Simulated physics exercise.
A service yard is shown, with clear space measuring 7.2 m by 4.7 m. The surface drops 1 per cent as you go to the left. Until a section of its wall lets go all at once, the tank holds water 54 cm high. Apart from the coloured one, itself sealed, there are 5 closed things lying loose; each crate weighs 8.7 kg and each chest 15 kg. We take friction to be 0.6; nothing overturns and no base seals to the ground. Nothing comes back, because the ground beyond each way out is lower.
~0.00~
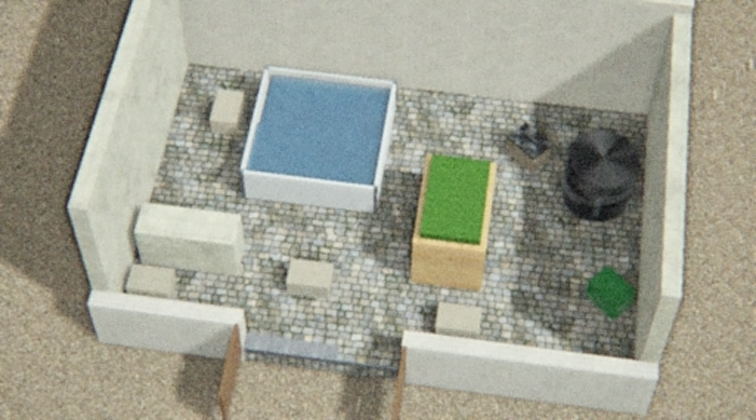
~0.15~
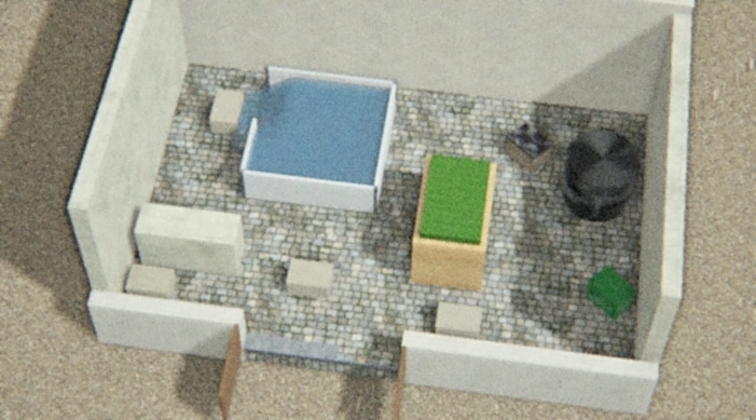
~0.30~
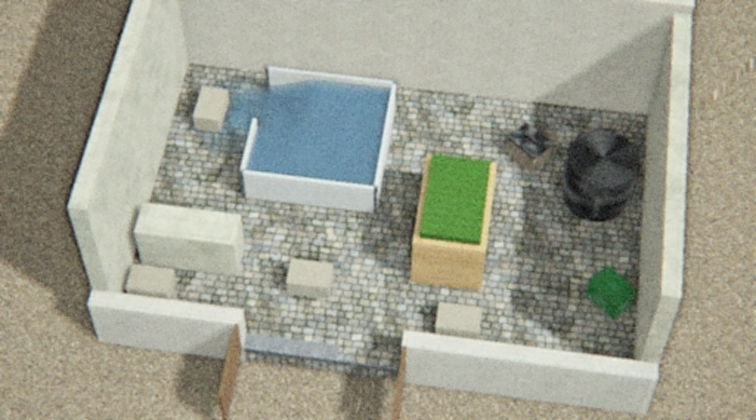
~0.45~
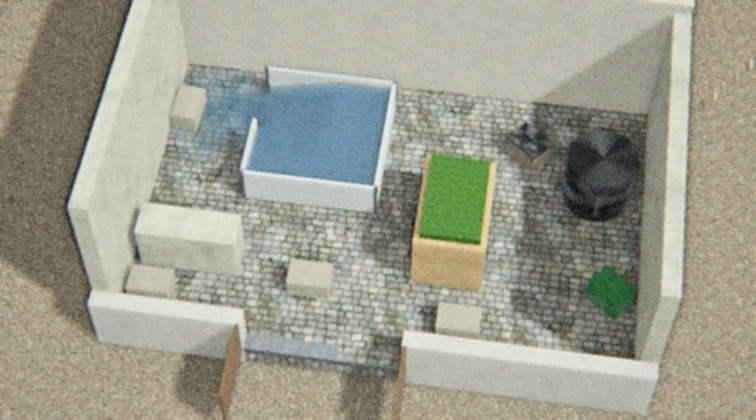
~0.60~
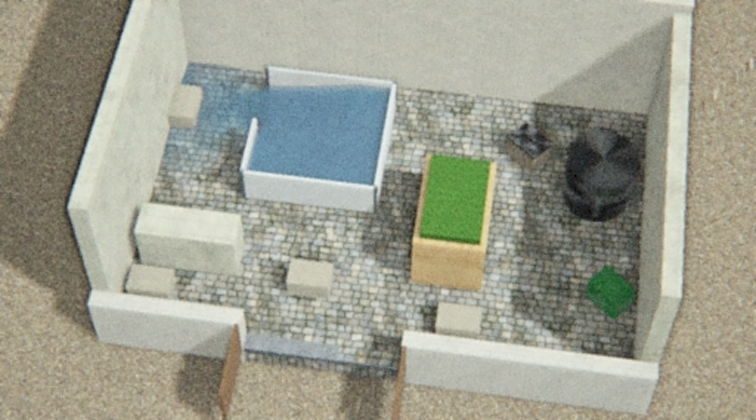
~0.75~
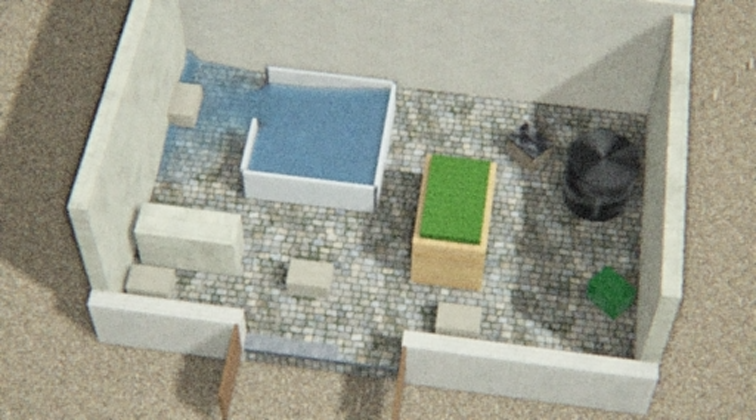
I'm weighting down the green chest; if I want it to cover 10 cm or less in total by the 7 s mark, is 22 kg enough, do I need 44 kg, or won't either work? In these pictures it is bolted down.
22 kg is enough.
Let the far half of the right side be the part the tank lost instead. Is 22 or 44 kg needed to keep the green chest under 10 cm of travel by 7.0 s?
Well, in that case neither one does it.
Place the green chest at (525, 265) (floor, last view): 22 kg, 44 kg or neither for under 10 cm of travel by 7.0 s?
Lab note - result: Lighter mass suffices.
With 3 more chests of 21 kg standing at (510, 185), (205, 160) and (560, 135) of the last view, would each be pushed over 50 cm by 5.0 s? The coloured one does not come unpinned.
Each in turn: Not that far, further than that, not that far.
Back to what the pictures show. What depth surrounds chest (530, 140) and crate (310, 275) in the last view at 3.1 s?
0 and 3 cm.
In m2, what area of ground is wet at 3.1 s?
Around 13 m2 of it.
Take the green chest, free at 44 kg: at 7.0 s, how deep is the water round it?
About 1 cm.
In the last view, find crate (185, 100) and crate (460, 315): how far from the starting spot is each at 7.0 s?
400 cm and 30 cm.
After 1.4 s the green chest would be 0 cm from its start with 22 kg and 0 cm from its start with 44 kg; 0 cm of water round it then.
After 3.1 s the green chest would be 0 cm from its start with 22 kg and 0 cm from its start with 44 kg; 0 cm of water round it then.
After 4.9 s the green chest would be 0 cm from its start with 22 kg and 0 cm from its start with 44 kg; 0 cm of water round it then.
After 7.0 s the green chest would be 0 cm from its start with 22 kg and 0 cm from its start with 44 kg; 1 cm of water round it then.
